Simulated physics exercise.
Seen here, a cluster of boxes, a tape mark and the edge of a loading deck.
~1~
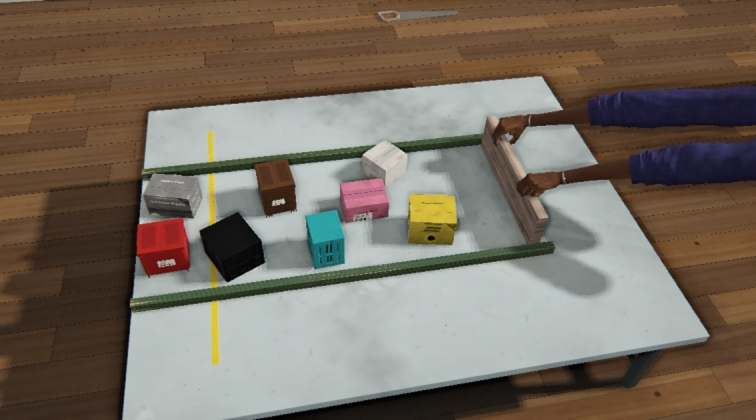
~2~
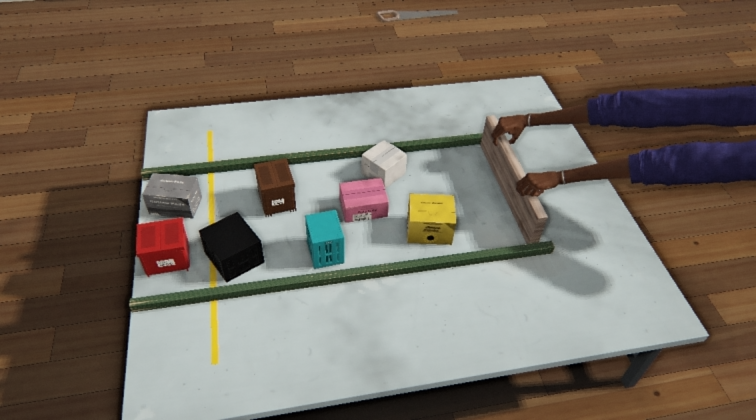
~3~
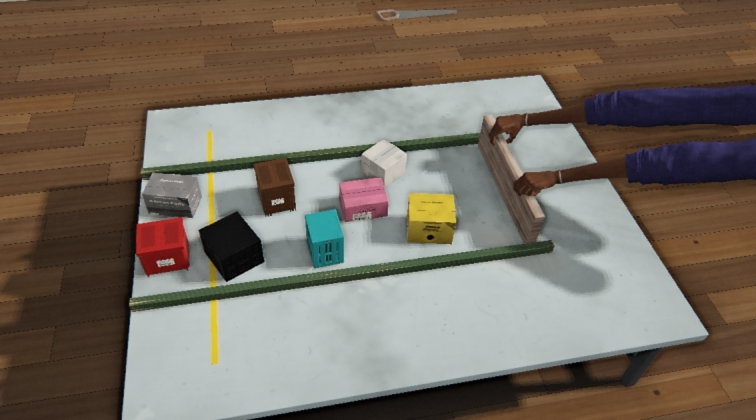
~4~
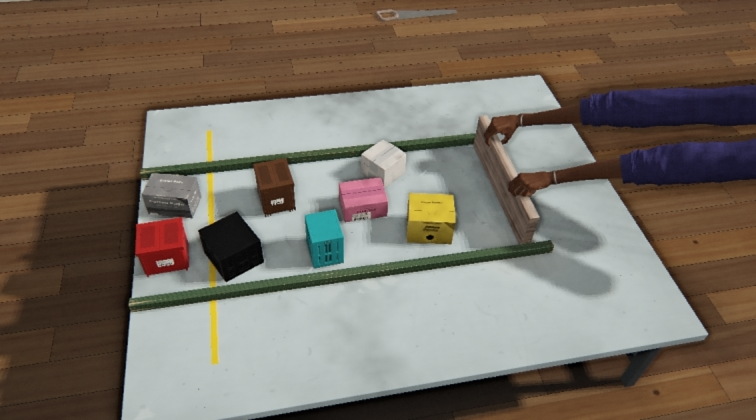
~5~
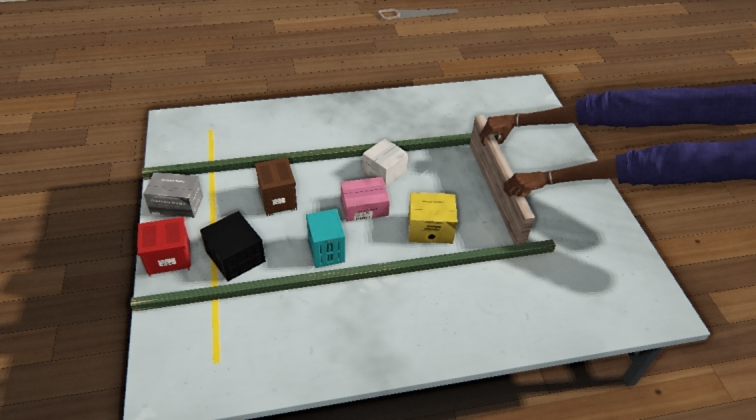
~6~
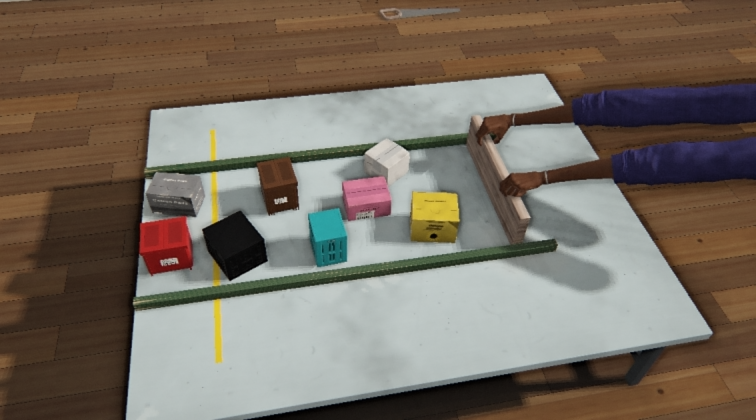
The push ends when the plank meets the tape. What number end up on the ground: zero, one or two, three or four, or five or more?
In the end the number that fall off is three or four.
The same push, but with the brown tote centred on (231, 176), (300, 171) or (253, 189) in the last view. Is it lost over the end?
Place by place, it stays on; stays on; survives.
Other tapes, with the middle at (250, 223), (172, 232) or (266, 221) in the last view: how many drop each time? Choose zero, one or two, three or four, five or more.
Taking them in turn, one to two; more than four; one to two.
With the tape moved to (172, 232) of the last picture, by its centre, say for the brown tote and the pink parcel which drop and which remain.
The brown tote is lost; the pink parcel does not fall.
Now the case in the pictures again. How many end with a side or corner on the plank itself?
3 of them.
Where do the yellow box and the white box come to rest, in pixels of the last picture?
About (189, 253), and the other about (195, 177).
Soon after, none off yet; red tote at rest near (168, 246); grey box at rest near (176, 195); black crate at rest near (235, 245).
Then, none off yet; red tote at rest near (168, 246); grey box at rest near (176, 195); black crate moved a little near (215, 246).
At rest, the number that fall off is three or four; fallen, black crate, grey box and red tote.
